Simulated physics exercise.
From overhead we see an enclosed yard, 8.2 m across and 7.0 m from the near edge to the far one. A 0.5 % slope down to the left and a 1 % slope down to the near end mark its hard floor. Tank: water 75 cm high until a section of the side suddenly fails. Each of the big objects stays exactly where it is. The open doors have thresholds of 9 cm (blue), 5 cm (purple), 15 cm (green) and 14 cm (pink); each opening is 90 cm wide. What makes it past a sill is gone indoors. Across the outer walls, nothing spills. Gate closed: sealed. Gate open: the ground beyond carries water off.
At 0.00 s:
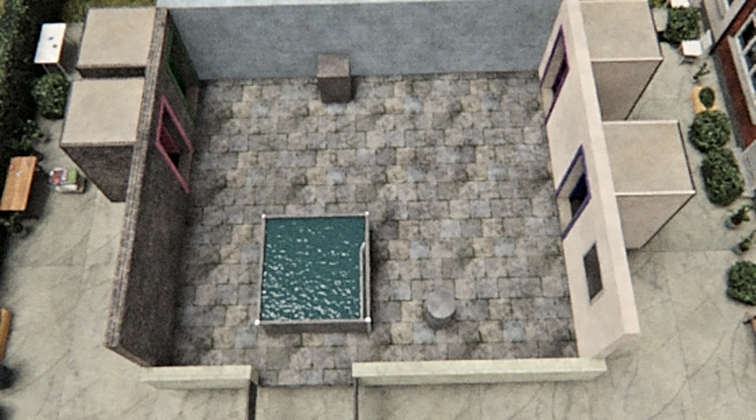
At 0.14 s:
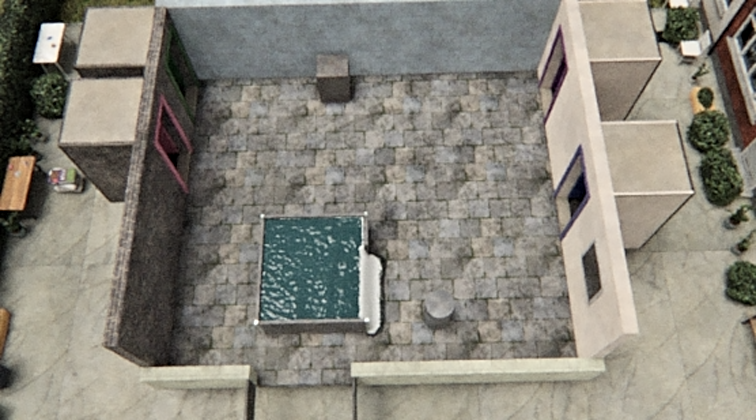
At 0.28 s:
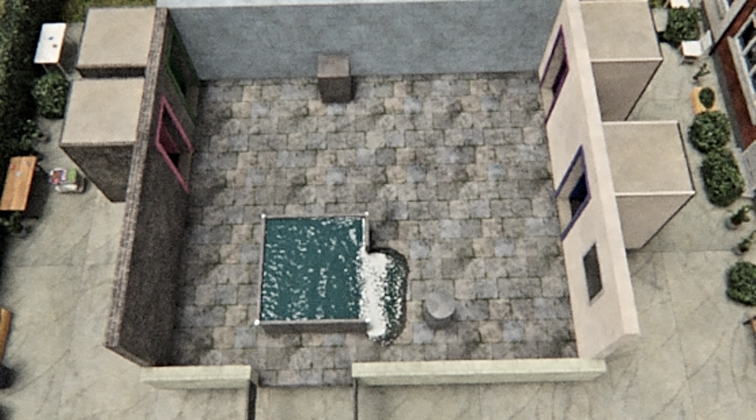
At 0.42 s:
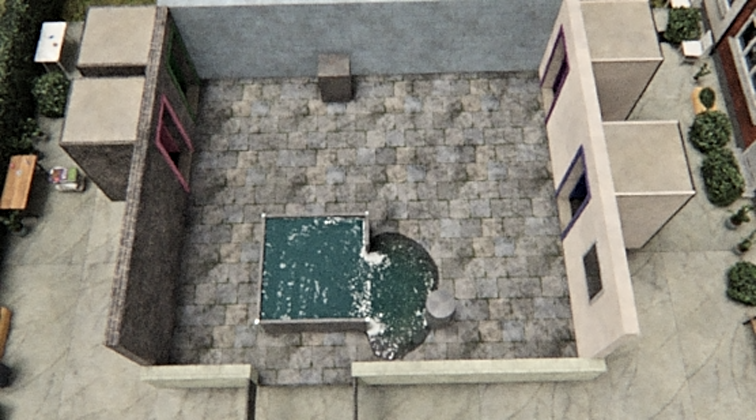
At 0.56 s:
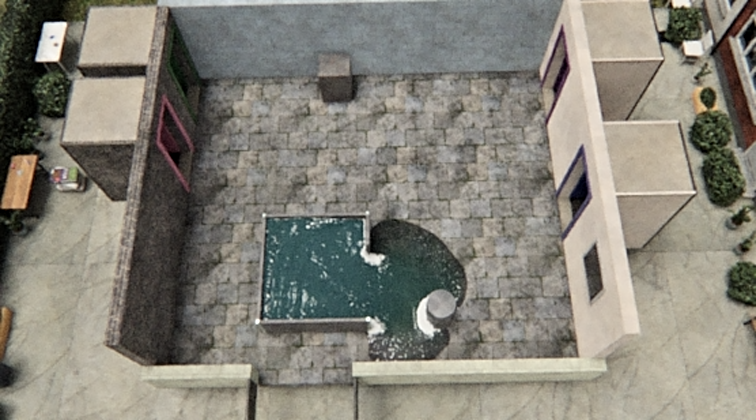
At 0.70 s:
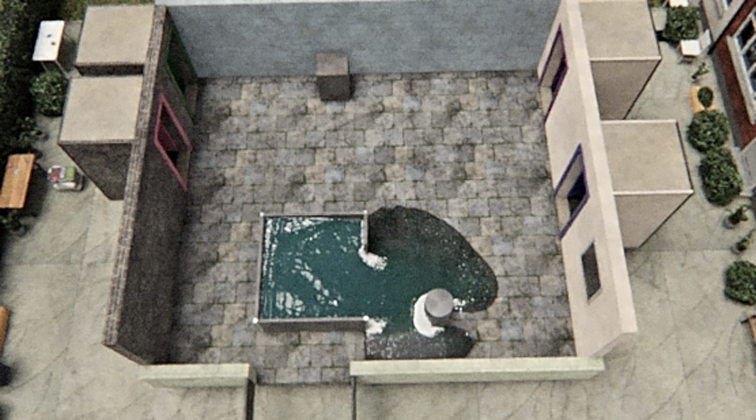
Water in a square tank poured out through its right side onto the paved floor of a walled yard, foaming white at first, then spread rightward in a widening pool and wrapped around a short round post.
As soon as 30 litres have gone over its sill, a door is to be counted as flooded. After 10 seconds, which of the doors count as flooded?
Blue door: Flooded; purple door: Flooded; green door: Not flooded; pink door: Not flooded.
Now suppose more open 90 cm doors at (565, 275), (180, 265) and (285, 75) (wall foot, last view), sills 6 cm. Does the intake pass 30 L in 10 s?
Per doorway, in order: Sufficient / insufficient / insufficient.
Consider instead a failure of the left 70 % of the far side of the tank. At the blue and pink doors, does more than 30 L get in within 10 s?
Versus the limit - blue: Within, pink: Within.
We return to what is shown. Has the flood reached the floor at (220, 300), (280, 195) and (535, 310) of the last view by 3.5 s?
The first point is not yet hit, the second is not yet hit and the third is awash.
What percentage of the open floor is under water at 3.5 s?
40 %.
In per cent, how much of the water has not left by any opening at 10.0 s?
92 %.
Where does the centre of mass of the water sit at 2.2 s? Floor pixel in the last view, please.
Around (403, 287).
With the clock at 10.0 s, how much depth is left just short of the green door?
3.5 cm.
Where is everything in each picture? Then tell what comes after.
The first picture shows still water, 75 cm deep, in the tank at (315, 268).
In the second picture, water pours out at (366, 290) and has run 0.8 m, to (370, 333); typically 9 cm deep outside, 75 cm at the tank's back.
In the third picture, the front is at (386, 339), 1.0 m from the gap at (367, 290); 1.2 m2 of floor is under water; 75 cm left at the back of the tank.
In the fourth picture, the front is at (433, 267), 1.5 m from the gap at (367, 290); 2.7 m2 of floor is under water; 74 cm left at the back of the tank.
In the fifth picture, water pours out at (368, 290) and has run 2.0 m, to (463, 280); typically 8 cm deep outside, 69 cm at the tank's back.
In the sixth picture, water pours out at (365, 289) and has run 2.6 m, to (493, 284); typically 6 cm deep outside, 64 cm at the tank's back.
After 1.4 s water covers 25 % of the floor and is deepest (51 cm) near (419, 313); blue door not reached, purple door not reached, green door not reached, pink door not reached.
After 2.2 s water covers 30 % of the floor and is deepest (40 cm) near (421, 367); blue door 24 cm at the sill, 26 L in, purple door not reached, green door not reached, pink door not reached.
After 3.5 s water covers 40 % of the floor and is deepest (28 cm) near (549, 364); blue door 18 cm at the sill, 107 L in, purple door 7 cm at the sill, 0 L in, green door not reached, pink door not reached.
After 6.0 s water covers 60 % of the floor and is deepest (18 cm) near (421, 367); blue door 12 cm at the sill, 141 L in, purple door 9 cm at the sill, 9 L in, green door not reached, pink door not reached.
After 10.0 s water covers 95 % of the floor and is deepest (12 cm) near (356, 92); blue door 5 cm at the sill, 147 L in, purple door 8 cm at the sill, 68 L in, green door 4 cm at the sill, 0 L in, pink door 7 cm at the sill, 0 L in.
